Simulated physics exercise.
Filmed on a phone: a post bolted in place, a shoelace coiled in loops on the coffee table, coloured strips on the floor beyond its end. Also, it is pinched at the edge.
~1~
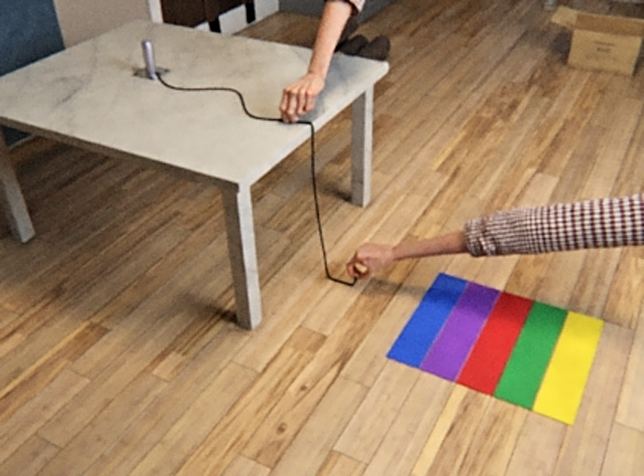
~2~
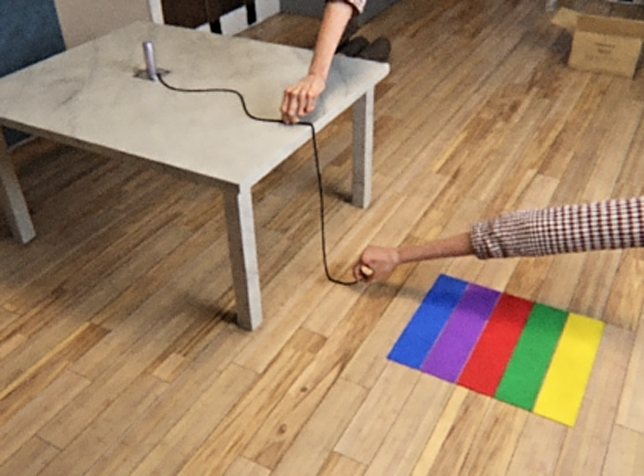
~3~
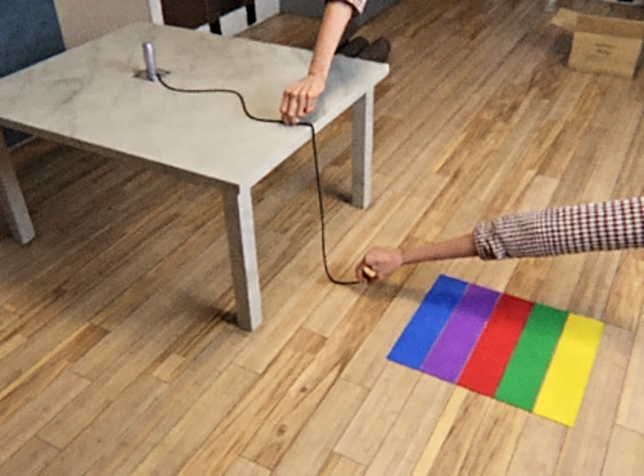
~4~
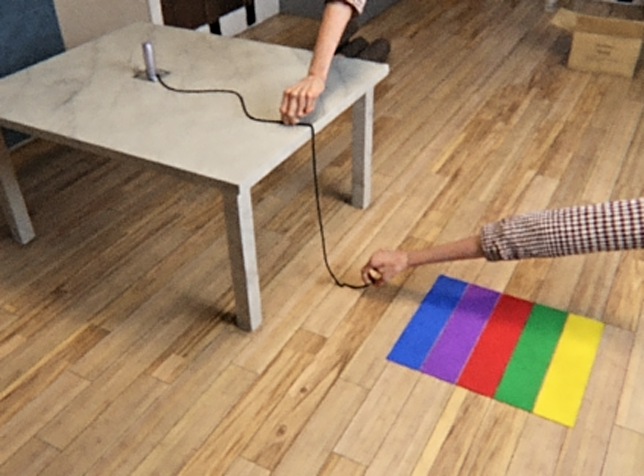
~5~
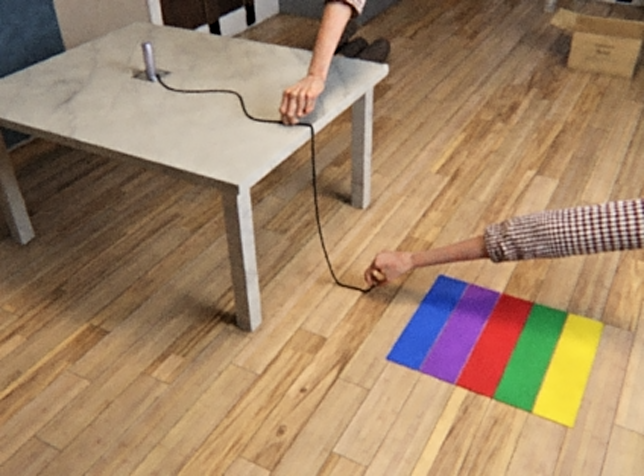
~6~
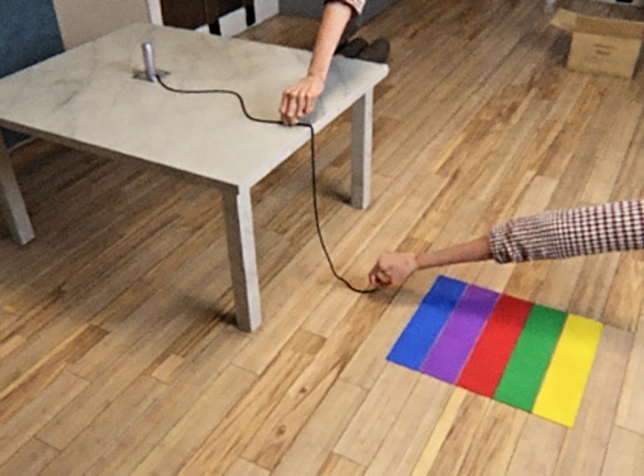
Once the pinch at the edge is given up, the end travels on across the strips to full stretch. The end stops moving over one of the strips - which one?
The red strip.
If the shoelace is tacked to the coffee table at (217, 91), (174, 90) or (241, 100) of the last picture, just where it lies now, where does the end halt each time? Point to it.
Pixel places, try by try: (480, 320), (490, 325), (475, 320).
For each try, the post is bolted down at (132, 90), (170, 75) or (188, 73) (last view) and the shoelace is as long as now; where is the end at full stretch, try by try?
In order, it comes out close to (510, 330), (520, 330) and (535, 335).
Soon after, end near (432, 304); over blue.
Then, end near (472, 317); over purple.
At full stretch, end near (497, 325); over red. The end stops over the red strip.
